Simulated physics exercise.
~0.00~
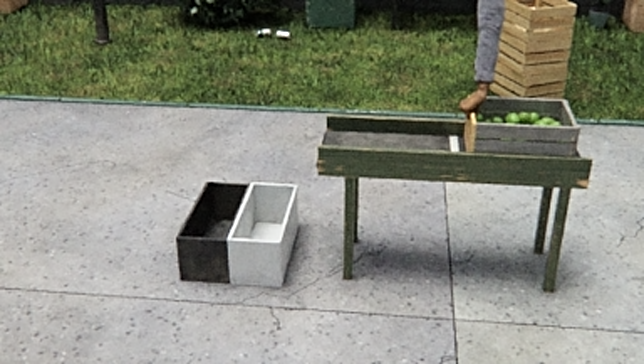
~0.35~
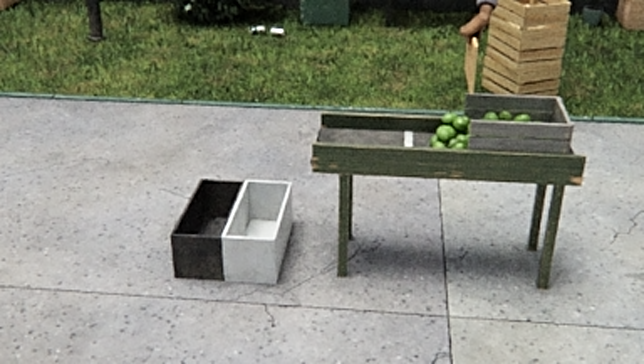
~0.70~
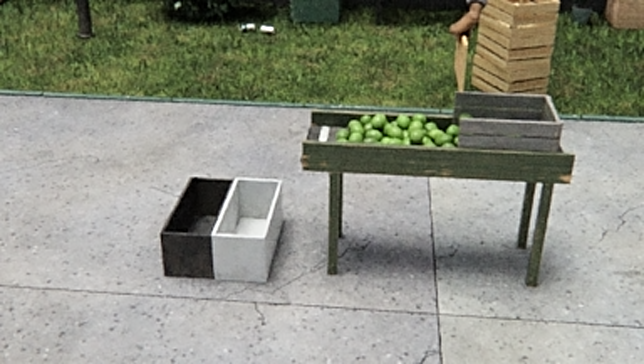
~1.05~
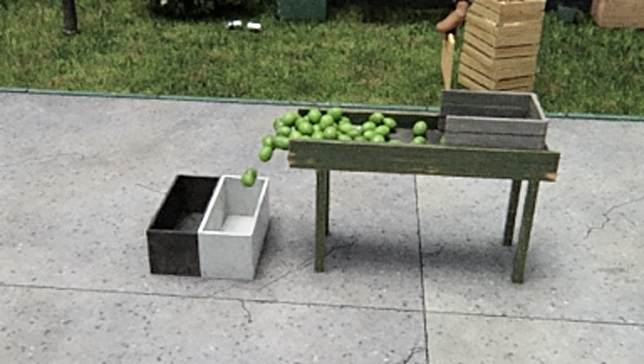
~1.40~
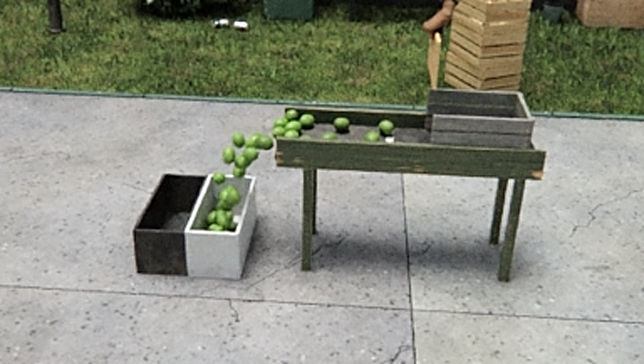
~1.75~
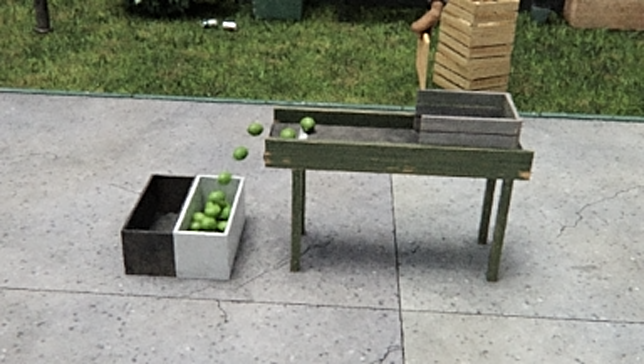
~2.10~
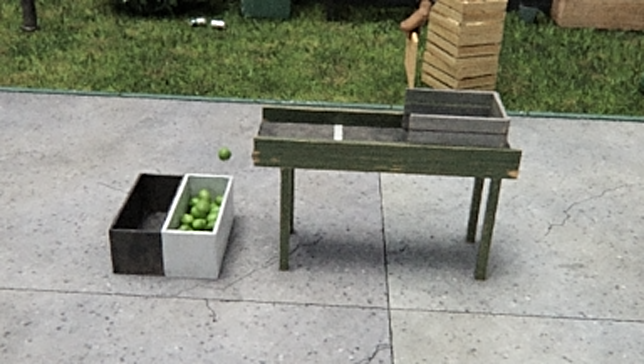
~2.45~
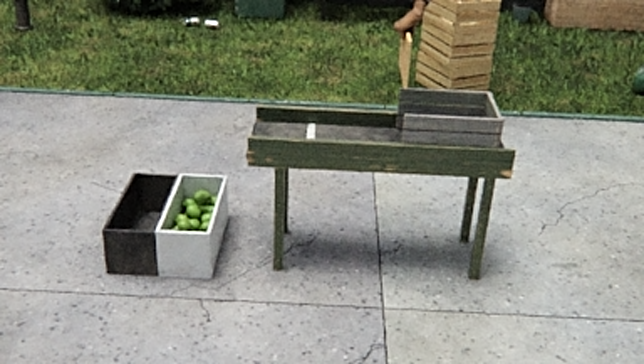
We see a hand lift a wooden gate from a grey pen of limes on a green table, and the limes travel left along its surface, spill off the end and drop into the white bin, leaving the black box beside it empty.
